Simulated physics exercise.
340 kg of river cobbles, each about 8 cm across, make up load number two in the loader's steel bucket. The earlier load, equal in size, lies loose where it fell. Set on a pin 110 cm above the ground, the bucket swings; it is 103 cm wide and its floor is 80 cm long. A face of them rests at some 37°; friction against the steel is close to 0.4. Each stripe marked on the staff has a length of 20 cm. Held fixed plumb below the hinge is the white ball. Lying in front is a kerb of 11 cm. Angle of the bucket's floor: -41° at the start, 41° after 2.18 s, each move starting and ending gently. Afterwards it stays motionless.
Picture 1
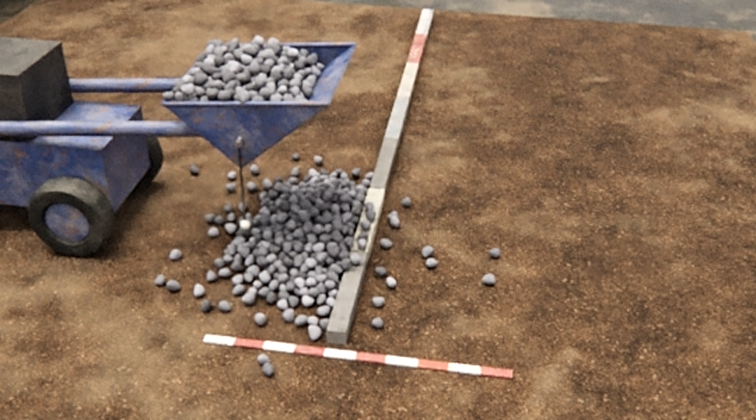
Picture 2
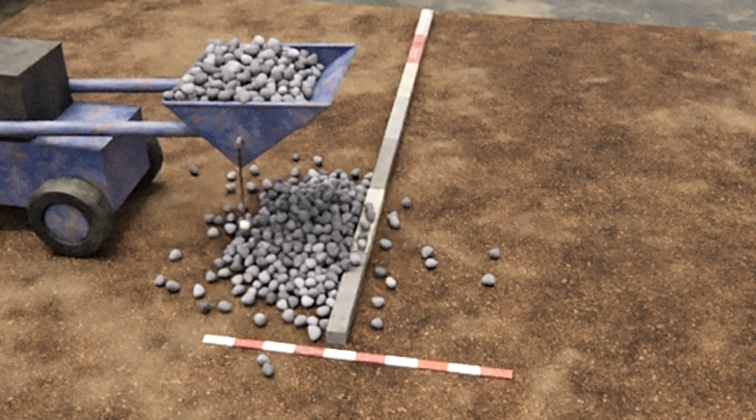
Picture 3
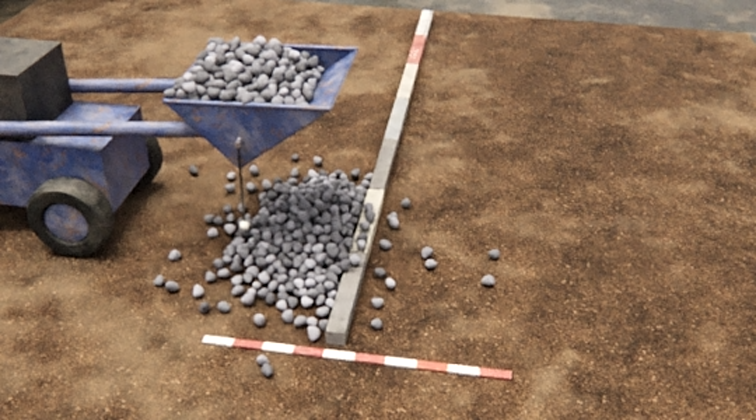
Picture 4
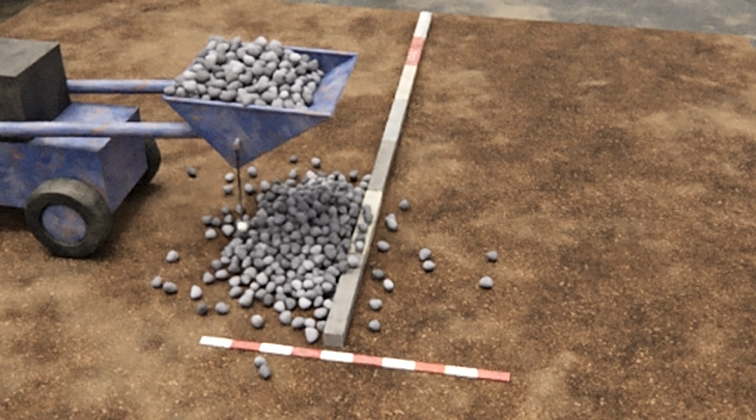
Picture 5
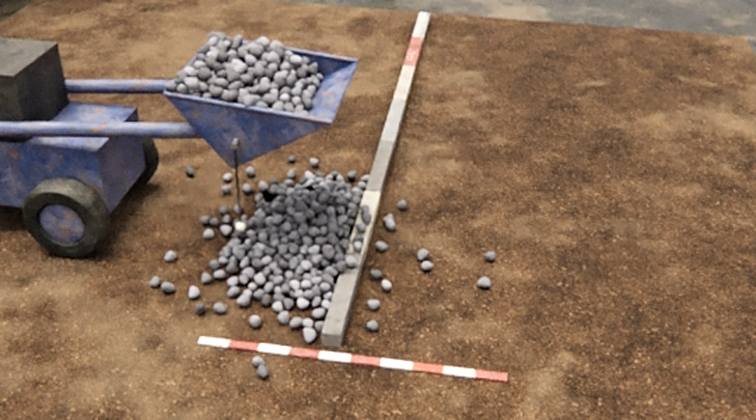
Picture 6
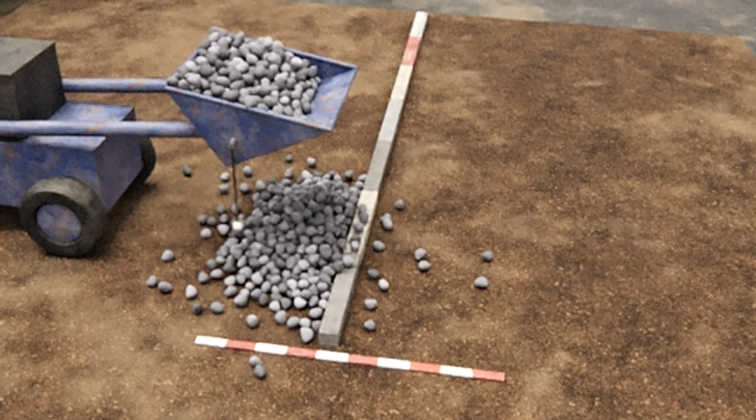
At first, a blue loader's bucket heaped with grey stones sits almost still above a loose pile lying against a long kerb. Then the bucket tilts slightly, its right-hand lip dipping while its stones stay inside, as the view drifts a little and the pile below stays put.
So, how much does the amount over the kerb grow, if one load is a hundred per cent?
It grows by around 67 per cent.
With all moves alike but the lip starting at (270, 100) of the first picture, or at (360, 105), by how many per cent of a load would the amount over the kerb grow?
About 15 and 95 per cent.
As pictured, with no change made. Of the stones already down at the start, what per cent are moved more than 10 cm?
0 %.
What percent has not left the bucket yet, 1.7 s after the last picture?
Close to 10 in a hundred.
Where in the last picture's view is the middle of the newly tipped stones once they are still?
Their centre rests close to (385, 237).
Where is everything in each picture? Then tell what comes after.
The first frame shows lip at (328, 104), floor tilted -41°, highest stones at (258, 51). The earlier load is highest near (312, 216), 23 cm above ground level, 98 % on this side of the kerb, 2 % over the kerb.
In the second frame, the bucket is at -40°, its lip at (329, 105); the top of the load is at (256, 50).
The third frame shows lip at (330, 109), floor tilted -38°, highest stones at (257, 49).
The fourth frame shows lip at (331, 116), floor tilted -35°, highest stones at (248, 50).
In the fifth frame, the bucket is at -31°, its lip at (332, 123); the top of the load is at (239, 46).
The sixth frame shows lip at (331, 130), floor tilted -26°, highest stones at (225, 42).
Then, 1.0 s after the last picture the floor is at 28°; in per cent of one load, 86 in the bucket, 111 on this side of the kerb, 3 over the kerb; the foremost stones are at (418, 270).
Then, 1.7 s after the last picture the floor is at 41°; in per cent of one load, 9 in the bucket, 144 on this side of the kerb, 47 over the kerb; the foremost stones are at (487, 251).
Then, 2.0 s after the last picture the floor is at 41°; in per cent of one load, 0 in the bucket, 134 on this side of the kerb, 66 over the kerb; the foremost stones are at (526, 262).
Then, 4.6 s after the last picture the floor is at 41°; in per cent of one load, 0 in the bucket, 131 on this side of the kerb, 69 over the kerb; the foremost stones are at (552, 264). Net gain over the kerb, 67.
